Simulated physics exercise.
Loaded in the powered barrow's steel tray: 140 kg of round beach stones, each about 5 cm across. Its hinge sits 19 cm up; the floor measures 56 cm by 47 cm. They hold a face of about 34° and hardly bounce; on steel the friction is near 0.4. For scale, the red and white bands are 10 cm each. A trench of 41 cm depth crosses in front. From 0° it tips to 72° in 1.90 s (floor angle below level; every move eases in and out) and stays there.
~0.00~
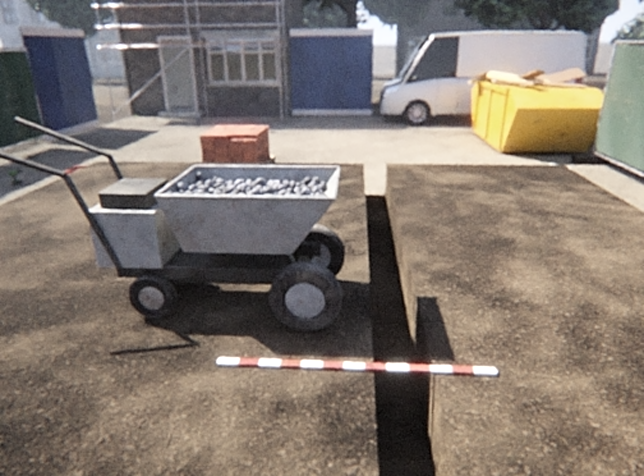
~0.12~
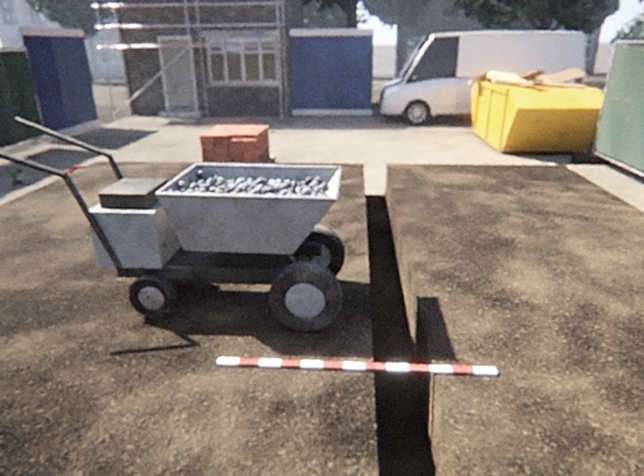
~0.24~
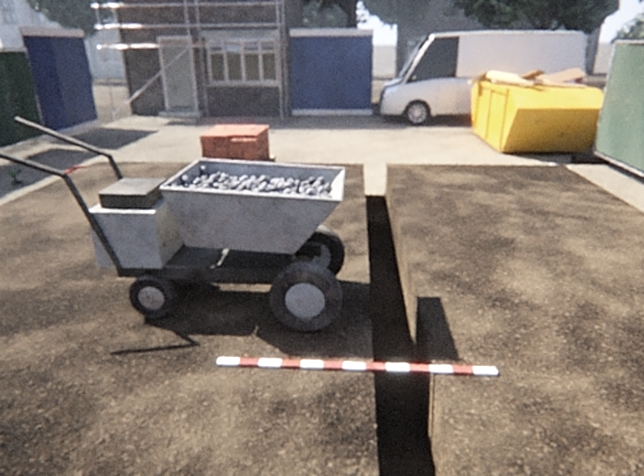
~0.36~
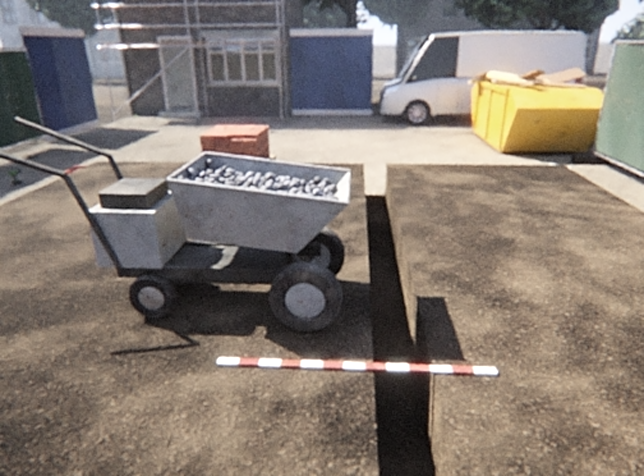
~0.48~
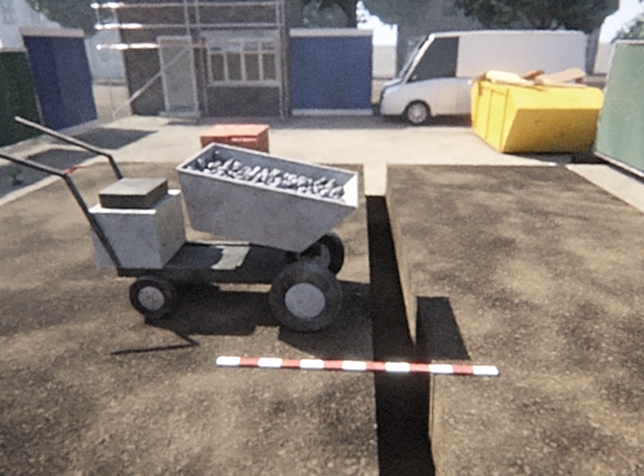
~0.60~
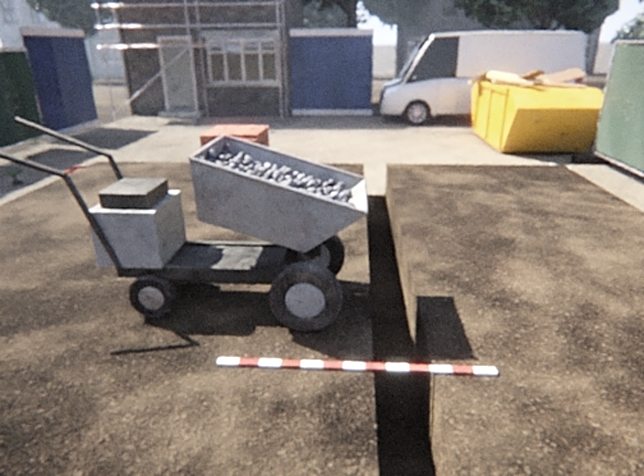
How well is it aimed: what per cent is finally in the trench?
Roughly 27 per cent ends in the trench.
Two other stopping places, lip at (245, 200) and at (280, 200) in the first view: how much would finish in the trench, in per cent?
About 85 and 90 per cent.
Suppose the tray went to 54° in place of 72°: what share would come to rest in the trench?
In that case some 20 per cent.
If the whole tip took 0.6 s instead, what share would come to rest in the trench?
In that case some 10 per cent.
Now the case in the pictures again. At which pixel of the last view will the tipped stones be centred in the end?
Around (456, 304).
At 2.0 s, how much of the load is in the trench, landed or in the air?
Some 0 per cent.
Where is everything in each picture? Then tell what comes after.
Lip at (335, 199), floor tilted 0°, highest stones at (235, 183), in the first frame.
Lip at (336, 199), floor tilted 1°, highest stones at (225, 182); the stones move at 0.1 m/s on average, in the second frame.
The tray is at 3°, its lip at (341, 201); the top of the load is at (221, 179); the stones move at 0.2 m/s on average, in the third frame.
The tray is at 7°, its lip at (348, 203); the top of the load is at (216, 173); the stones move at 0.3 m/s on average, in the fourth frame.
Lip at (357, 207), floor tilted 11°, highest stones at (218, 165); the stones move at 0.4 m/s on average, in the fifth frame.
The tray is at 17°, its lip at (367, 213); the top of the load is at (228, 157); the stones move at 0.5 m/s on average, in the sixth frame.
After 1.4 s the floor is at 61°; 98 % in the tray, 1 % in the trench, 1 % past the trench; the foremost stones are at (428, 265).
After 2.0 s the floor is at 72°; 41 % in the tray, 2 % in the trench, 57 % past the trench; the foremost stones are at (567, 317).
After 2.3 s the floor is at 72°; 17 % in the tray, 8 % in the trench, 75 % past the trench; the foremost stones are at (627, 322).
After 4.3 s the floor is at 72°; 0 % in the tray, 27 % in the trench, 73 % past the trench; the foremost stones are past the picture's edge.
